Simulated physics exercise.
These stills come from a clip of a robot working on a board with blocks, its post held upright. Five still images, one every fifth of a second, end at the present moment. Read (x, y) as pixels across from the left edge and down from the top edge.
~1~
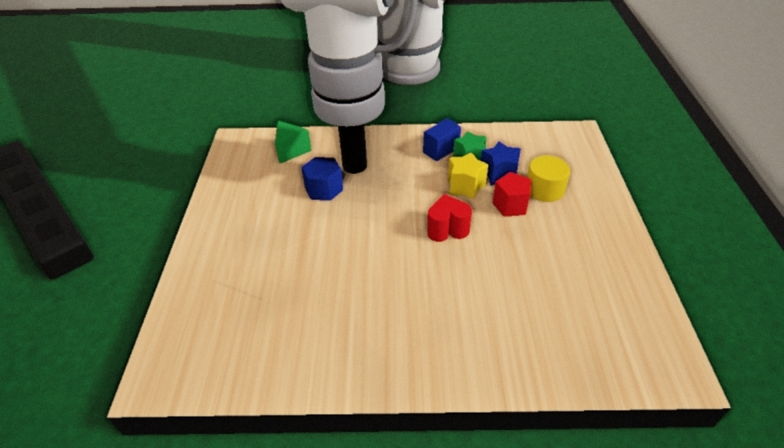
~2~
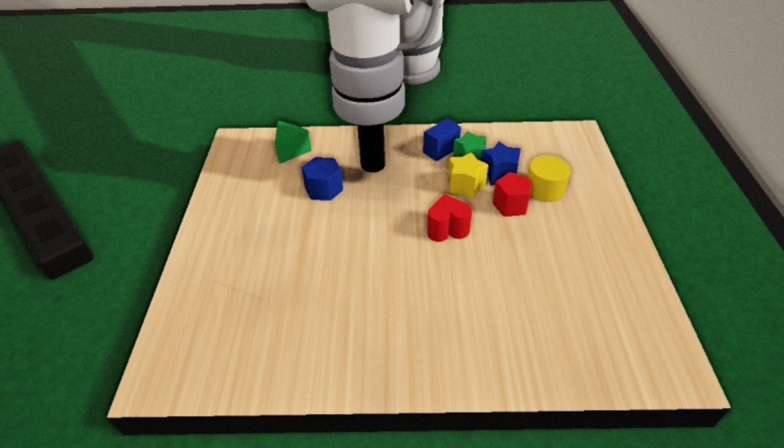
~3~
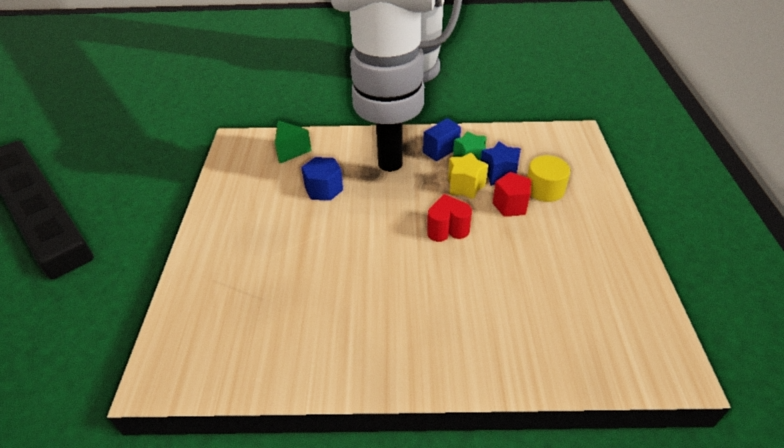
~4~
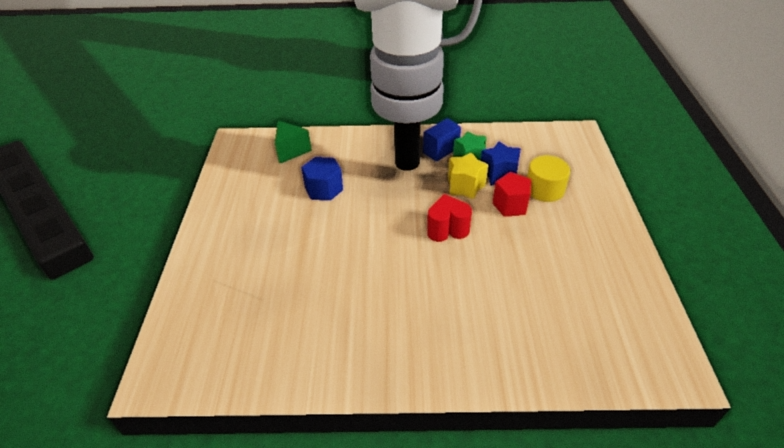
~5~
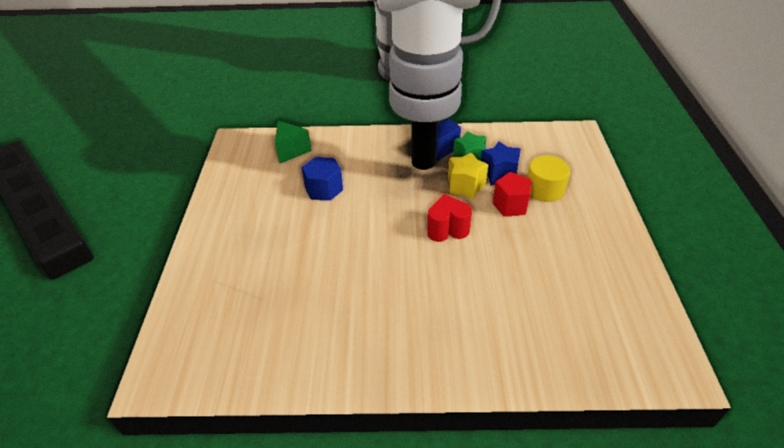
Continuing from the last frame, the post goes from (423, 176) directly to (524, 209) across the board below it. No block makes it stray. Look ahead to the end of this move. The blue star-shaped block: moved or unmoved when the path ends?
Displaced.
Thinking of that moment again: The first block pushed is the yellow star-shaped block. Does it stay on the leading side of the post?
Pushed ahead.
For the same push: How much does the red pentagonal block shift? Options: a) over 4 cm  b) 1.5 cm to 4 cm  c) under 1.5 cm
Correct choice: A.
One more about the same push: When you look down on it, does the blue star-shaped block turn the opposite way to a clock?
Yes, that is what happens.
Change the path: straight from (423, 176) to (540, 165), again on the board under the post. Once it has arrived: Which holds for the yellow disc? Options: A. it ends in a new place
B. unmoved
My pick is A.
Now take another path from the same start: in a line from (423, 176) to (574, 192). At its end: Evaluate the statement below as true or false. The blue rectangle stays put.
That is true.
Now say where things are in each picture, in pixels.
In the first picture, tip of the post (355, 166), middles of tops, yellow star-shaped block (467, 164), blue star-shaped block (503, 153), red pentagonal block (515, 183), yellow disc (550, 167).
In the second picture, post (373, 165), nothing pushed.
In the third picture, post (390, 164), nothing pushed.
In the fourth picture, post (407, 163), nothing pushed.
In the fifth picture, post (424, 162), yellow star-shaped block (467, 164), blue star-shaped block (503, 153), red pentagonal block (515, 183), yellow disc (550, 167).
On the path given first. One third of the way, post (457, 173); yellow star-shaped block (485, 168), turned 15° clockwise.
Two thirds of the way, post (491, 184); yellow star-shaped block (521, 178); blue star-shaped block (515, 153), turned 55° anticlockwise; red pentagonal block (550, 194).
At the end, post (527, 196); yellow star-shaped block (559, 186); blue star-shaped block (515, 153), turned 55° anticlockwise; red pentagonal block (593, 204), turned 30° clockwise; yellow disc (575, 166).
